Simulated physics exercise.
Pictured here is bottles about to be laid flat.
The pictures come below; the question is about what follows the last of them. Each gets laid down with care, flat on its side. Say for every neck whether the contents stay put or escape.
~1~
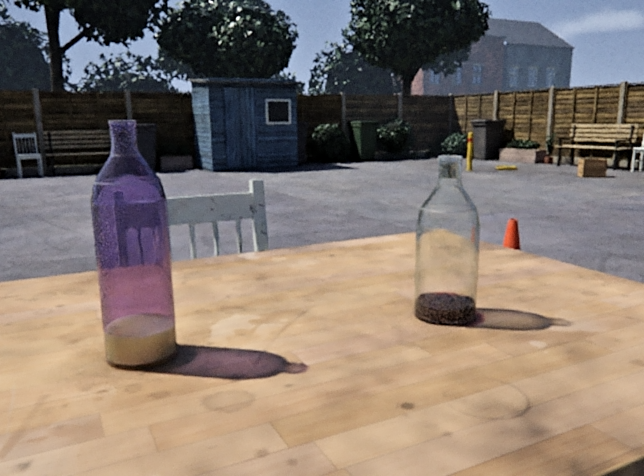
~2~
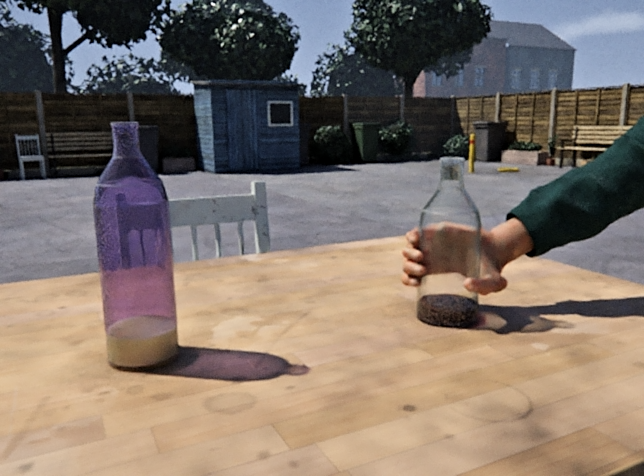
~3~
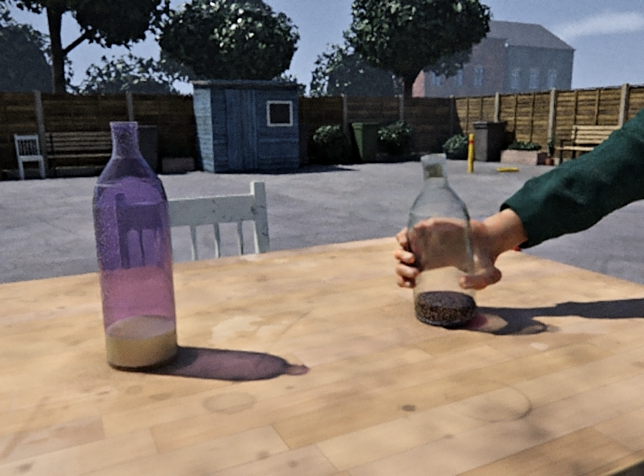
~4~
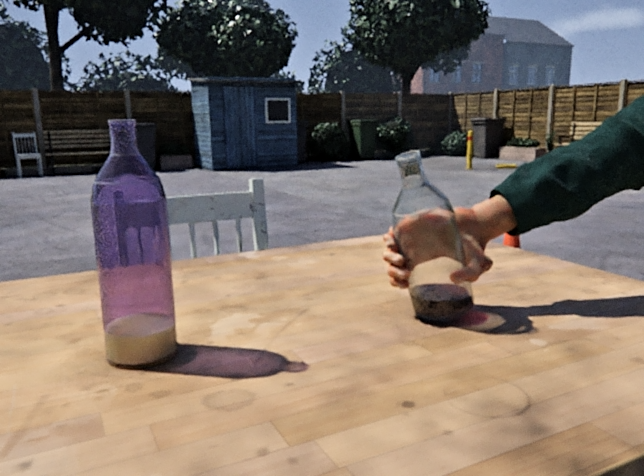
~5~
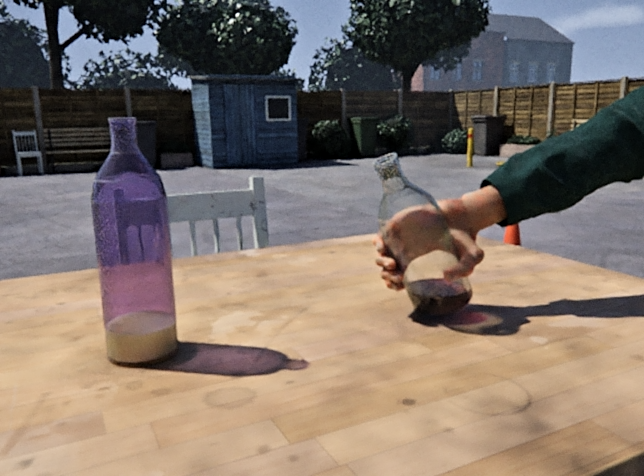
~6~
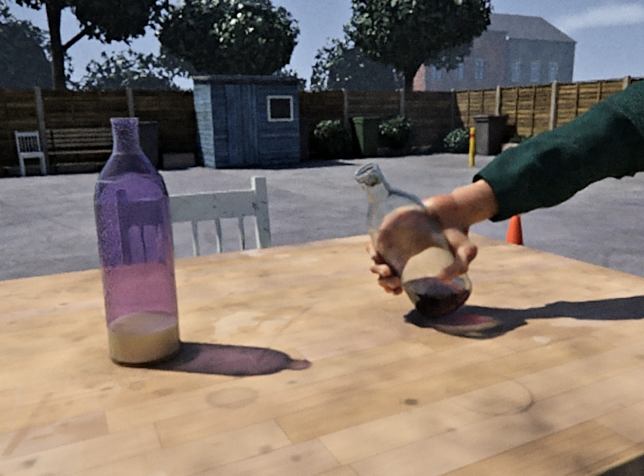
Left - they stay put, right - they stay put.
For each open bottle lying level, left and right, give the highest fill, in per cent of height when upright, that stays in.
About 26 per cent and 24 per cent.
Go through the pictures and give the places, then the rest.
Both stand upright; right bottle (447, 236) nearly empty, open; left bottle (133, 241) nearly empty, open, in the first picture.
A hand takes the right bottle; right bottle nearly empty, surface at (447, 303); left bottle nearly empty, surface at (142, 327), in the second picture.
The right bottle leans; right bottle (440, 236) nearly empty; left bottle (134, 242) nearly empty, in the third picture.
The right bottle leans; right bottle nearly empty, surface at (441, 292); left bottle nearly empty, surface at (140, 325), in the fourth picture.
The right bottle leans; right bottle (415, 231) tipped 25°; left bottle (133, 238) nearly empty, in the fifth picture.
The right bottle leans; right bottle (406, 234) tipped 35°, open; left bottle nearly empty, surface at (144, 323), open, in the sixth picture.
Next, the right bottle is nearly down; right bottle, dry at the neck.
After that, the right bottle lies flat; right bottle, dry at the neck.
Finally, both lie flat; right bottle, dry at the neck; left bottle, dry at the neck.
